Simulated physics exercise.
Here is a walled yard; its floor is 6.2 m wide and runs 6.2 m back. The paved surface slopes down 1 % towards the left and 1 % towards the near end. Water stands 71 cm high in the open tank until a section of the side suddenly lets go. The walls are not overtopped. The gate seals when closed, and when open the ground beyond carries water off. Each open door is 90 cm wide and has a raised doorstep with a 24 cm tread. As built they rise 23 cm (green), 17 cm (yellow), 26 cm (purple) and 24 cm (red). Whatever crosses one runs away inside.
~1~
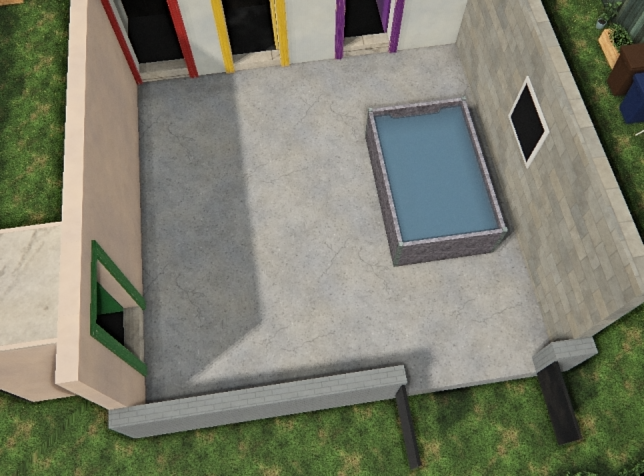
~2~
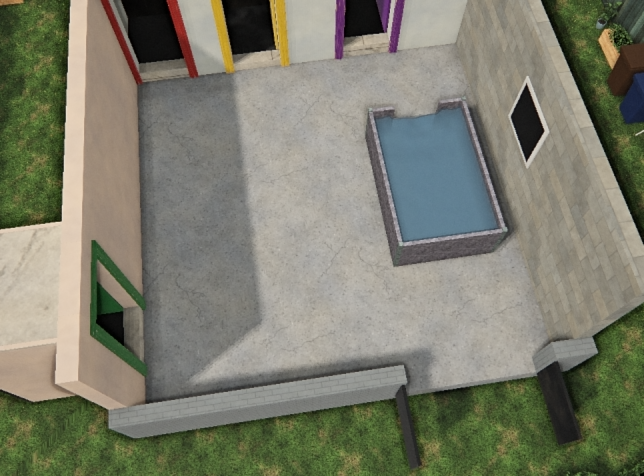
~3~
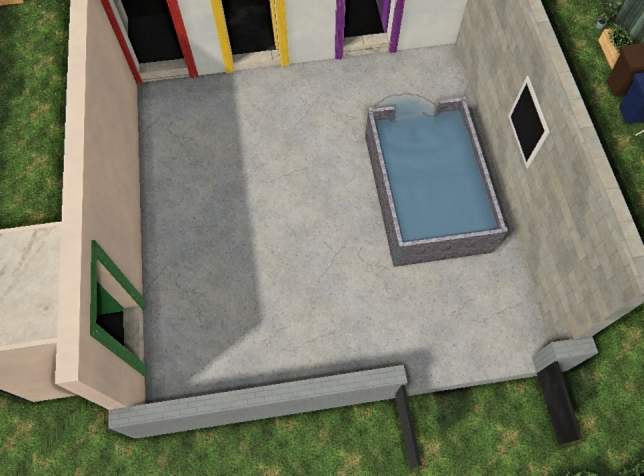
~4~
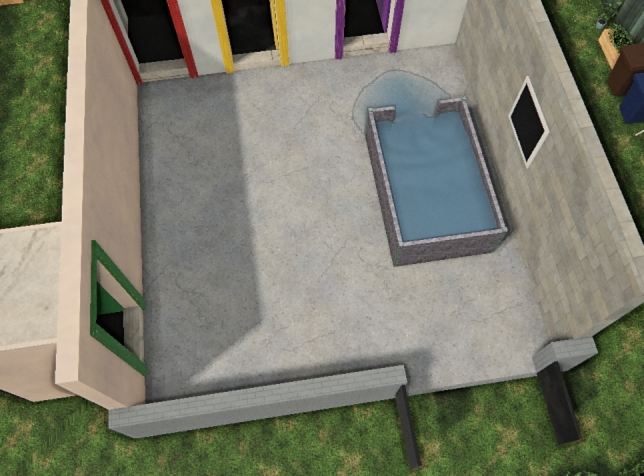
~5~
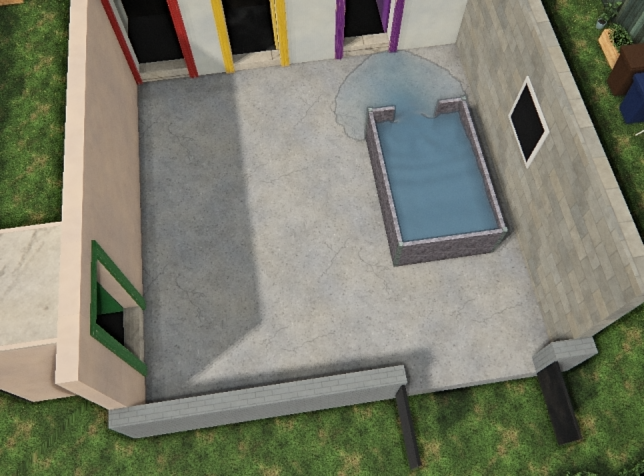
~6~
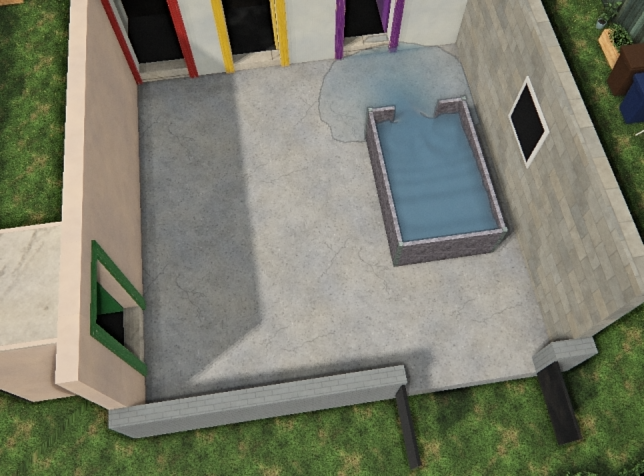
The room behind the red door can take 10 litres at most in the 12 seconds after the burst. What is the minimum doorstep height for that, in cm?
At least 13.5 cm or so.
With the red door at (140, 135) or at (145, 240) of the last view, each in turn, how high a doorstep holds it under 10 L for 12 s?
About 16 and 6.0 cm.
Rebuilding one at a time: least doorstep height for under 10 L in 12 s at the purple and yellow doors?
Roughly 30 cm at purple and 6.5 cm at yellow.
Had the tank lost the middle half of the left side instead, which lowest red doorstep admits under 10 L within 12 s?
Then roughly 22 cm.
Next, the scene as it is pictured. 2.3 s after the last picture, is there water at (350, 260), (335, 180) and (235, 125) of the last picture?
In turn: Dry, not reached, flooded.
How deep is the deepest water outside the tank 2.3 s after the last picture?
Roughly 30 cm.
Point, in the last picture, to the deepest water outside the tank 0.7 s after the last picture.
Near (453, 46).
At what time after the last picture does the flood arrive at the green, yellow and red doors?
Green 3.8 s, yellow 0.6 s, red 1.3 s.
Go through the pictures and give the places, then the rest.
In the first picture, the open tank at (433, 170) is whole and still, 71 cm deep; the red door at (153, 41) is dry.
In the second picture, the gap is on the far side, the front 0.3 m out at a hidden place; the back of the open tank holds 71 cm.
In the third picture, the gap is on the far side, the front 0.8 m out at (392, 100); the back of the open tank holds 71 cm.
In the fourth picture, water pours out on the far side and has run 1.4 m, to (392, 74); about 7 cm deep outside, 71 cm at the back.
In the fifth picture, the gap is on the far side, the front 1.9 m out at (380, 53); the back of the open tank holds 71 cm.
In the sixth picture, the gap is on the far side, the front 2.0 m out at (371, 39); the back of the open tank holds 70 cm; 3.1 m in a straight line remain to the red door at (153, 41).
Then, 0.7 s after the last picture water covers 15 % of the floor, deepest (42 cm) near (453, 46); it has not reached the red door.
Then, 2.3 s after the last picture water covers 35 % of the floor, deepest (30 cm) near (453, 46); 4 cm at the red door, 0 litres in over its 24 cm doorstep.
Then, 11.3 s after the last picture water covers 90 % of the floor, deepest (14 cm) near (147, 416); 7 cm at the red door, 0 litres in over its 24 cm doorstep.
At the red door as built, the water peaked near 14 cm, 6.3 s after the last picture.
With a doorstep of 11.5 cm, 24 litres would have come in within the 12 s; with 15.5 cm, 4 litres. So under 10 litres takes about 13.5 cm.
